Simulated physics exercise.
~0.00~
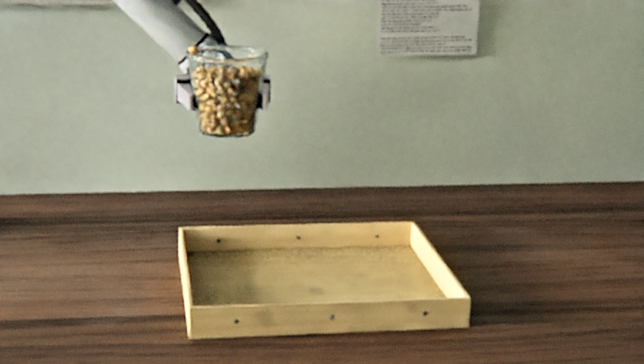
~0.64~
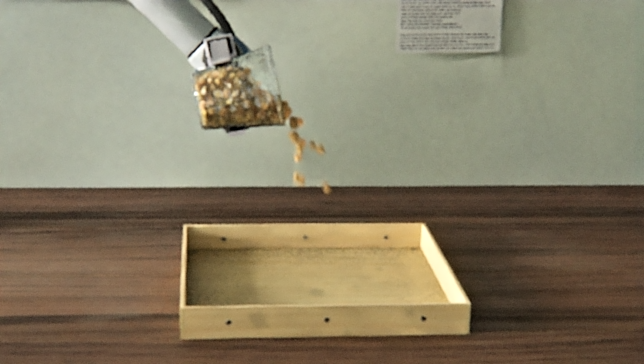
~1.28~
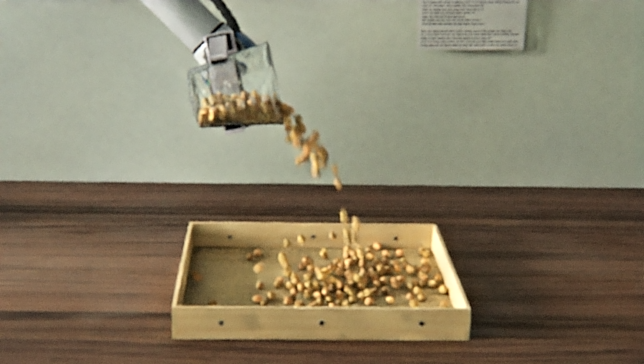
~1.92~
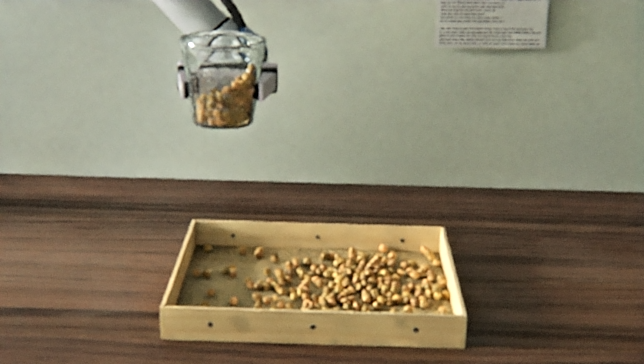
On a dark wooden table against a pale green wall, a shallow wooden tray sits still beneath a robot arm gripping a clear cup filled with dried chickpeas. The arm tips the cup over toward the right, and the first few chickpeas tumble from its rim. The stream thickens, and chickpeas scatter across the tray, gathering mostly toward its middle and right side. The arm then turns the cup back upright, stopping the pour. At the end, a loose layer of chickpeas lies in the tray, while a smaller portion stays in the cup, heaped against one side.
